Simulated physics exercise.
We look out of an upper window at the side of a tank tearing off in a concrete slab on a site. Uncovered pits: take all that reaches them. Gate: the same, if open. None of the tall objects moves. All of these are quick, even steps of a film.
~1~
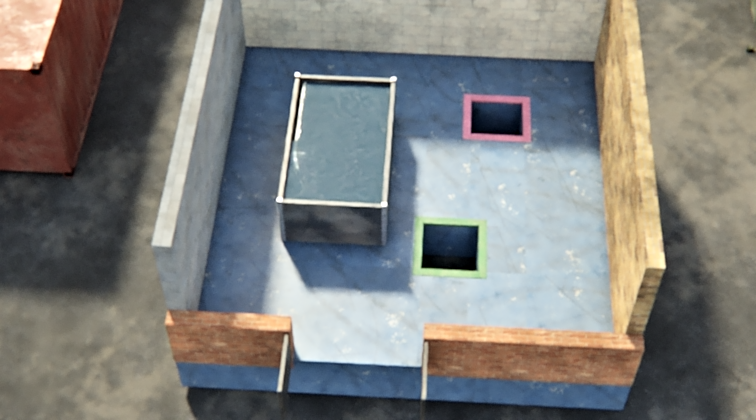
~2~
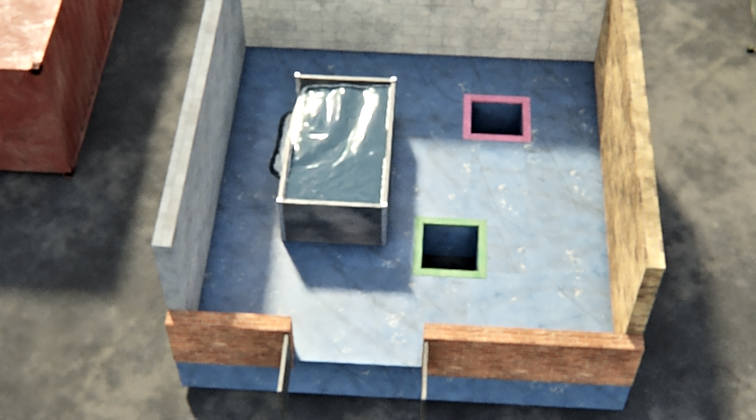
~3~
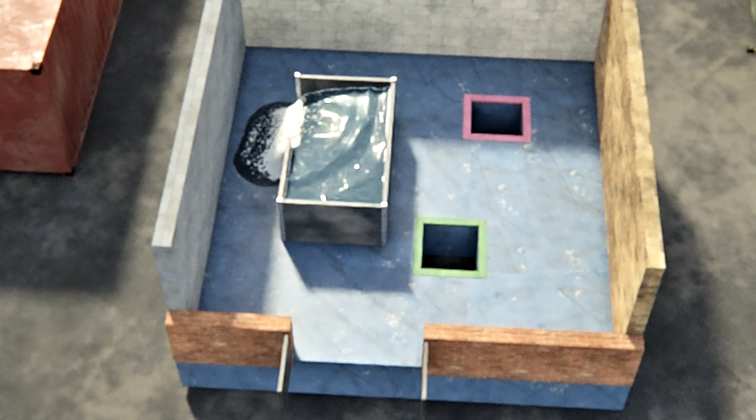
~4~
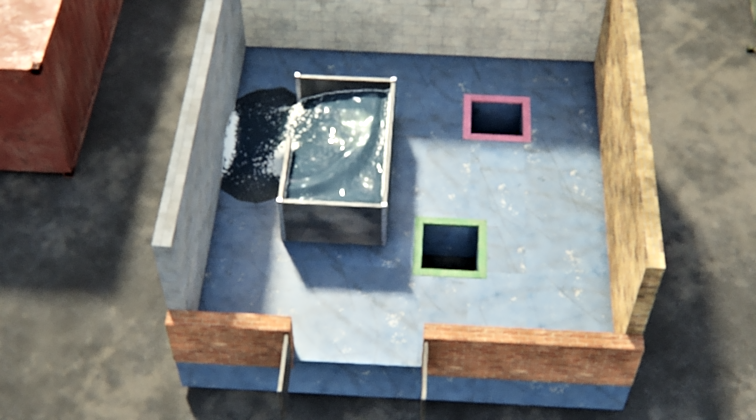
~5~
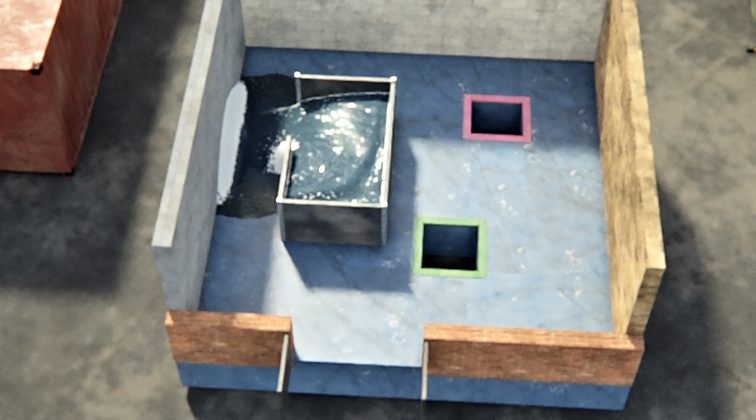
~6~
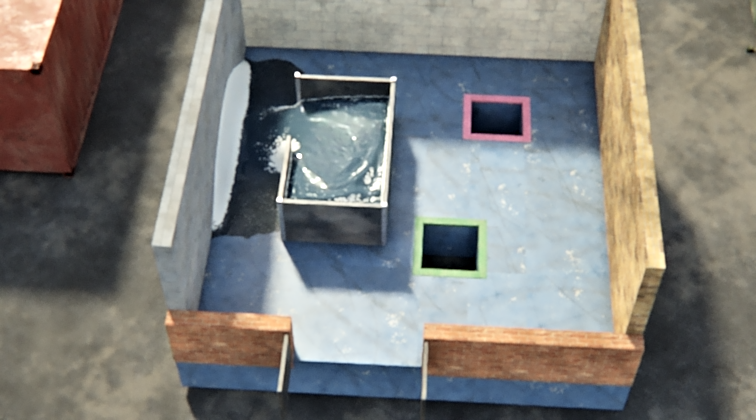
The clip opens on a still, full rectangular tank inside a walled blue floor, with two open pits, rimmed pink and green, to its right. The tank's left side gives way and churning water bursts out, spreading leftward to the grey wall, then along its base as the tank's level drops.
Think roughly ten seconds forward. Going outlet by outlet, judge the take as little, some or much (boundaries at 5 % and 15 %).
My judgement: The gate ends up with some, the green pit ends up with some, the pink pit ends up with much.
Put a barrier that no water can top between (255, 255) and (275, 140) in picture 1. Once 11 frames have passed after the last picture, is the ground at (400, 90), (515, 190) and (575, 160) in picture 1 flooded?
In that order: Flooded, clear, dry.
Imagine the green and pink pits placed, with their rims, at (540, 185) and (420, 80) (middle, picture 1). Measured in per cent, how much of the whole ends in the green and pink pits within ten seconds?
My answer: Green gets 10 percent, pink gets 30 percent.
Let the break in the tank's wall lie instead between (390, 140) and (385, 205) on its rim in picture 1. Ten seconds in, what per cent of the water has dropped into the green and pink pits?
Shares: Green at 55 percent, pink at 6 percent.
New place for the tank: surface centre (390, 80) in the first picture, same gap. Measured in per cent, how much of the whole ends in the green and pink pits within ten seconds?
Shares - green: 4 in a hundred; pink: 2 in a hundred.
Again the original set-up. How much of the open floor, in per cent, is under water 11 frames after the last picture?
Close to 40 percent, by my reckoning.
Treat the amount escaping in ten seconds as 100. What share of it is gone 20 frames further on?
It works out at roughly 15 per cent.
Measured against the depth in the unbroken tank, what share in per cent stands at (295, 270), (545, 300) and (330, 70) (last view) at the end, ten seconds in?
Depths of roughly 4, 10 and 6 per cent.
A moment on, water covers 20 % of the floor; the gate 0 %, the green pit 0 %, the pink pit 0 %.
Next, water covers 40 % of the floor; the gate 0 %, the green pit 0 %, the pink pit 0 %.
Then, water covers 65 % of the floor; the gate 3 %, the green pit 0 %, the pink pit 3 %.
Later, water covers 90 % of the floor; the gate 8 %, the green pit 1 %, the pink pit 11 %.
In the end, water covers 95 % of the floor; the gate 12 %, the green pit 10 %, the pink pit 17 %.
